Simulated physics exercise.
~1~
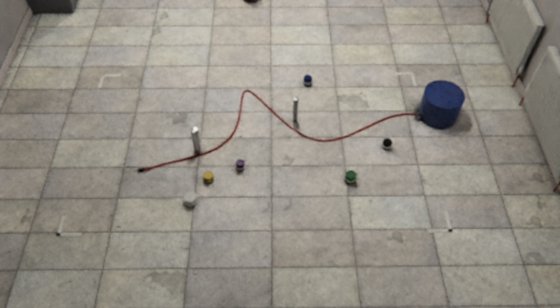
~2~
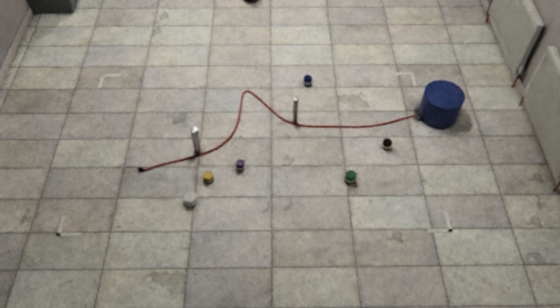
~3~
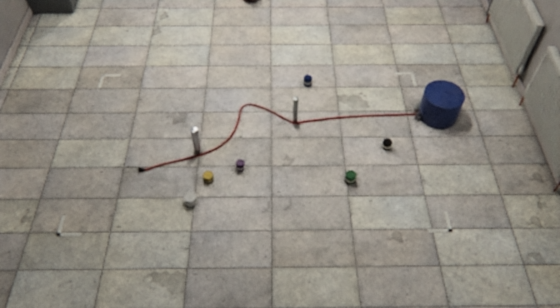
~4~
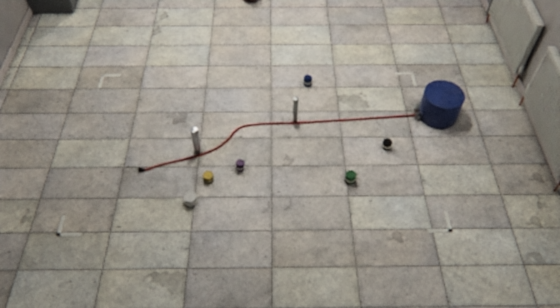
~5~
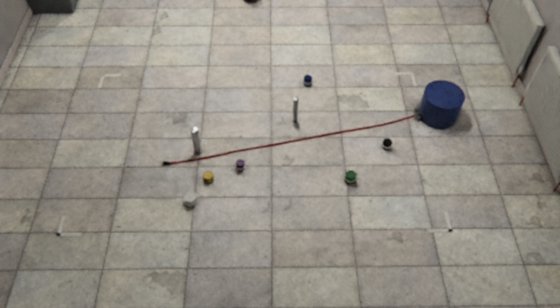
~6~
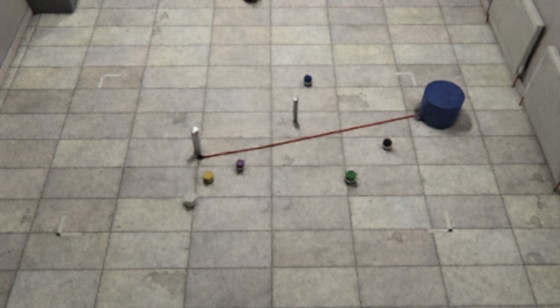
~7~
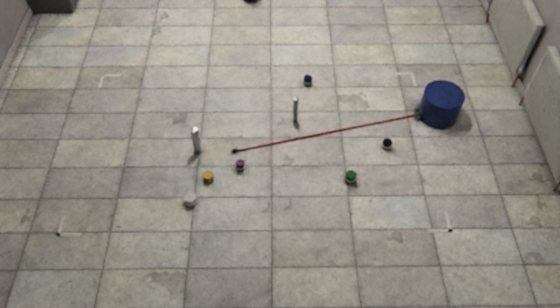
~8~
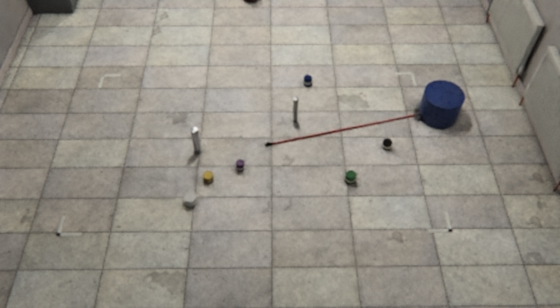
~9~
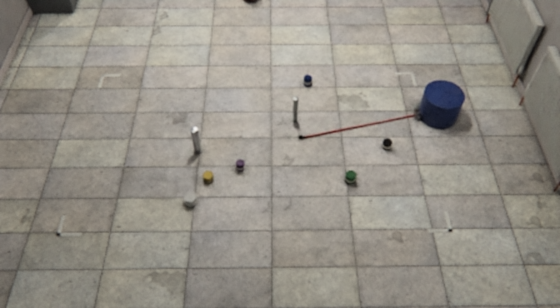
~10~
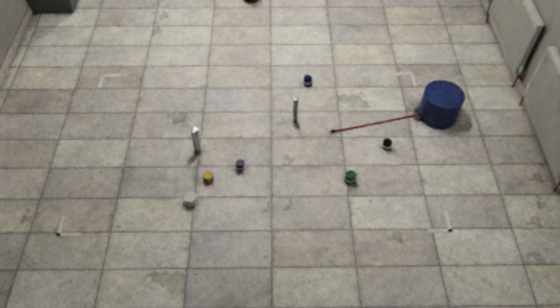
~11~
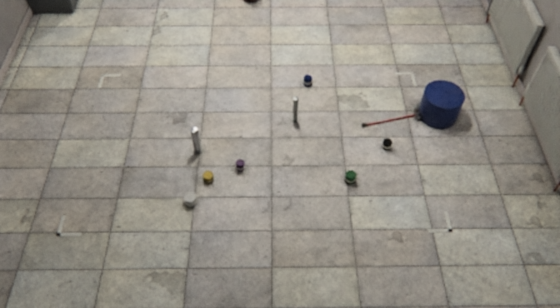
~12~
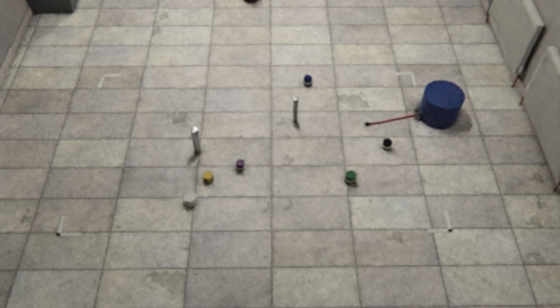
Red cord straightening between two posts and sliding rightward past small still containers into a blue reel, leaving a short end out.
